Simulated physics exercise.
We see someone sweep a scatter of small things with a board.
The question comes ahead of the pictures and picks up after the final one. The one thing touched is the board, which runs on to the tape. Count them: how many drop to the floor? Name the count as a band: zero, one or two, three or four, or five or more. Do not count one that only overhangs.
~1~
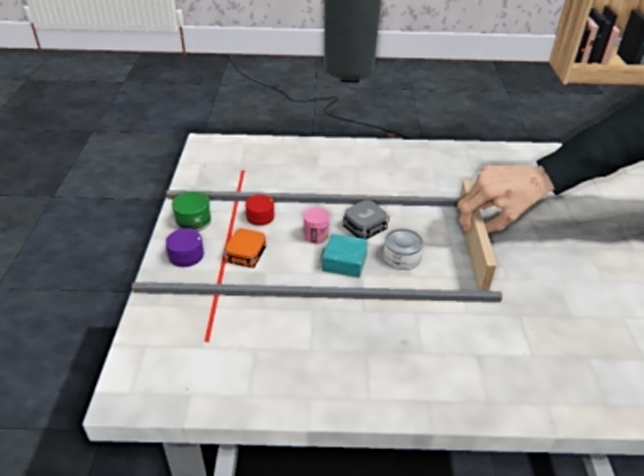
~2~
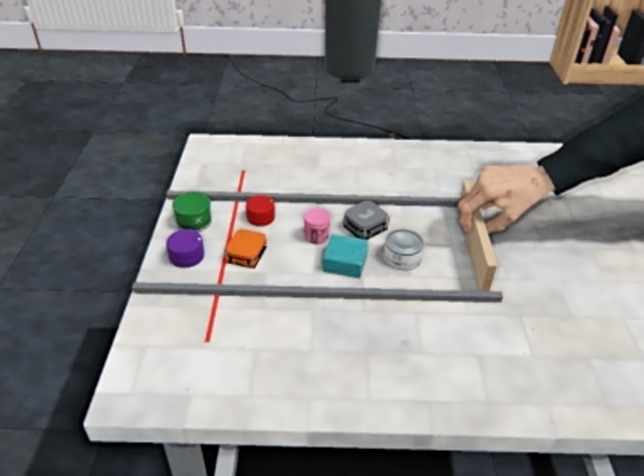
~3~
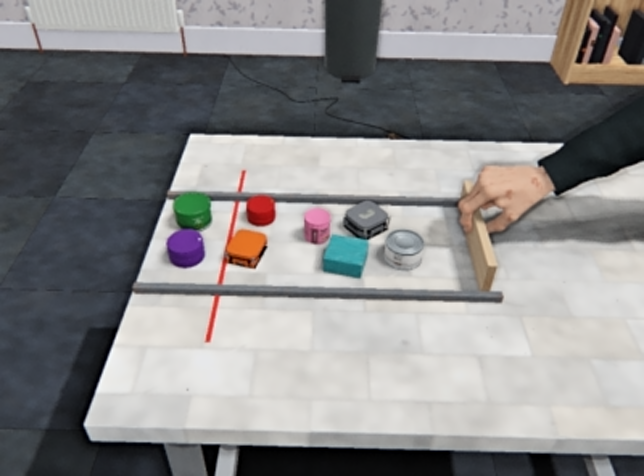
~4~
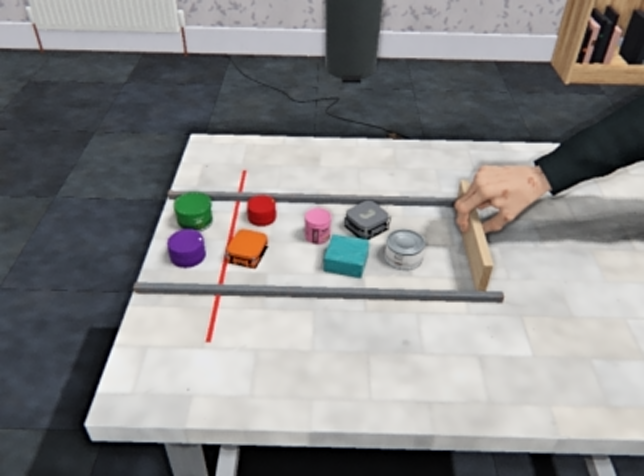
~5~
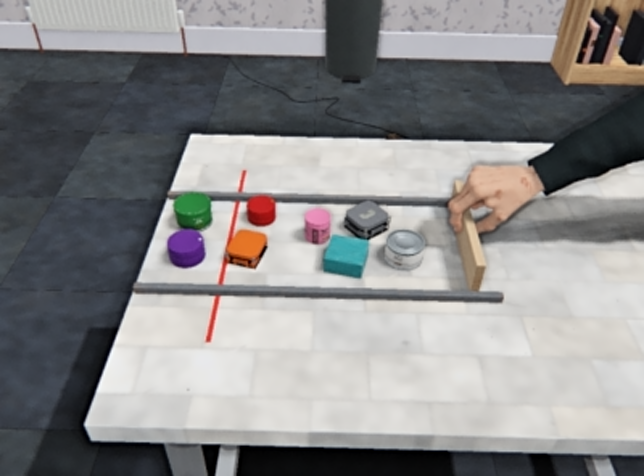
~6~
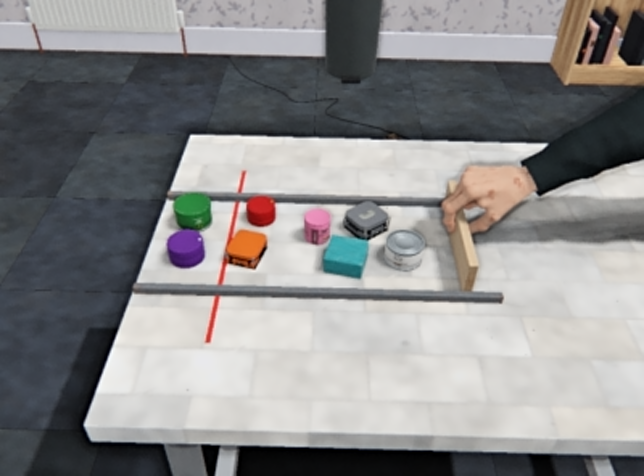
The count falls in the one or two band.
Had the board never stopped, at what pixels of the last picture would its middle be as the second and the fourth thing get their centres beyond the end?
First: Around (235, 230). Next: Around (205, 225).
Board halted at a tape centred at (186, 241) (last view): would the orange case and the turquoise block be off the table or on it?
Result - the orange case is gone, the turquoise block is safe.
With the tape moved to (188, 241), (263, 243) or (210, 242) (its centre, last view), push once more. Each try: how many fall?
The counts would be 5, 0 and 2.
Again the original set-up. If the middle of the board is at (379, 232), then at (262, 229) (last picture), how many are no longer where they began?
In order, the tallies are 3 and 8.
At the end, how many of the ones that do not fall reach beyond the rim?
Things overhanging at the end: 1.
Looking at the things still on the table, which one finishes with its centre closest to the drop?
Foremost: The green tin.
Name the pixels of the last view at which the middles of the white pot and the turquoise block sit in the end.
You'll find the white pot at roughly (209, 239) and the turquoise block at roughly (202, 269).
Soon after, none off yet; green tin at rest near (193, 213); purple lid at rest near (186, 249); orange case at rest near (247, 250).
Then, none off yet; green tin at rest near (191, 213); purple lid moving near (179, 249); orange case moved about its own width near (214, 250).
By the end, the number that fall off is one or two; fallen, purple lid.
